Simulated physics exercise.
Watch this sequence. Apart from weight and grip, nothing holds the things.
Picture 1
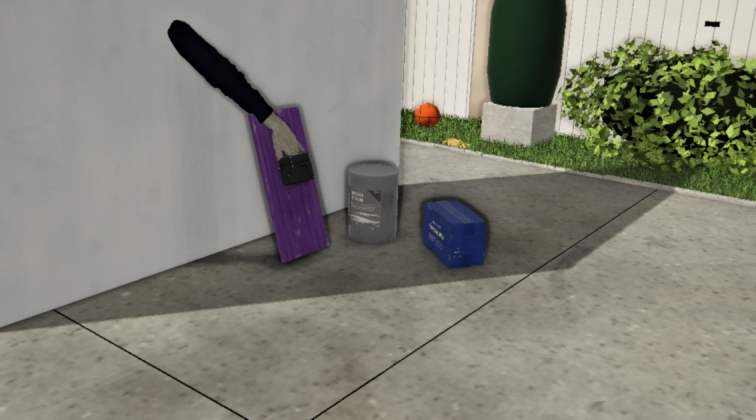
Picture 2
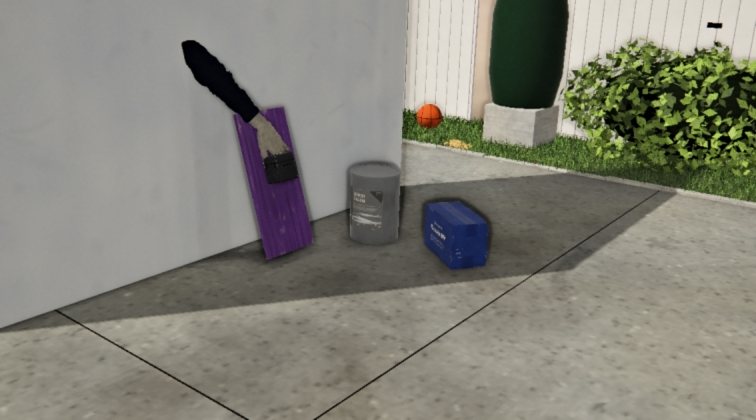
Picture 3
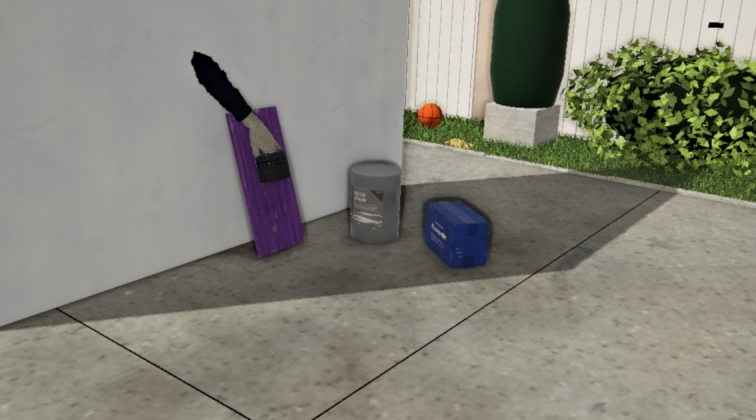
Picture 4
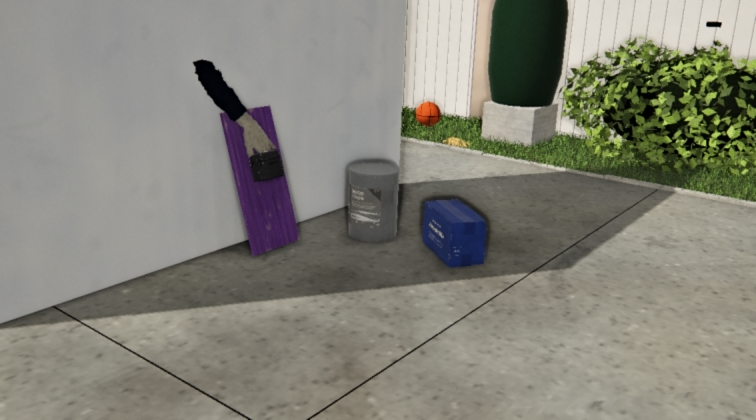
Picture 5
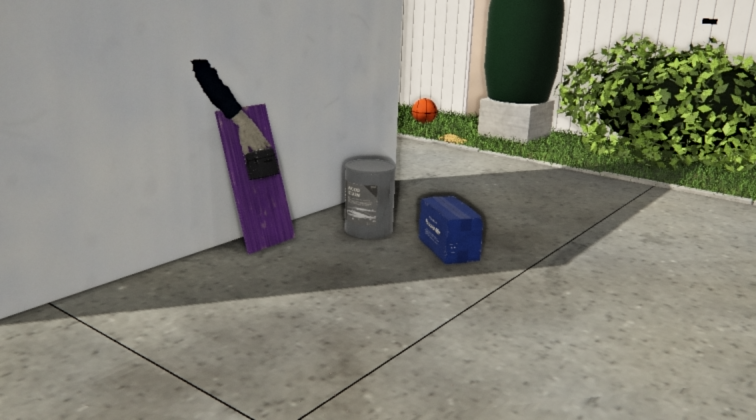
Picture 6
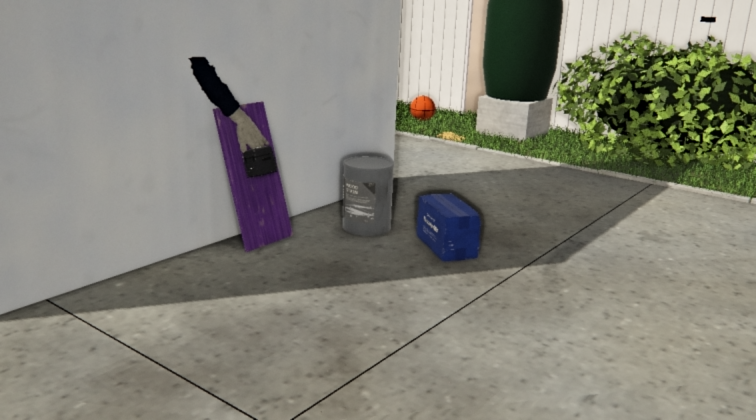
On a concrete patio beside a pale wall, a dark-sleeved hand moved a purple board a short way left, away from a grey pail and blue box, then held it nearly still, leaning there.
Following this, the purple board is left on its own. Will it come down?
No: It stays motionless.
Then, 0.50 s later than the last frame, all is still.
Then, 1.10 s later than the last frame, purple board resting near (254, 175).
When it is over, all 3 as before. End places, in pixels of the last picture, purple board near (254, 175). The board remains leaning.
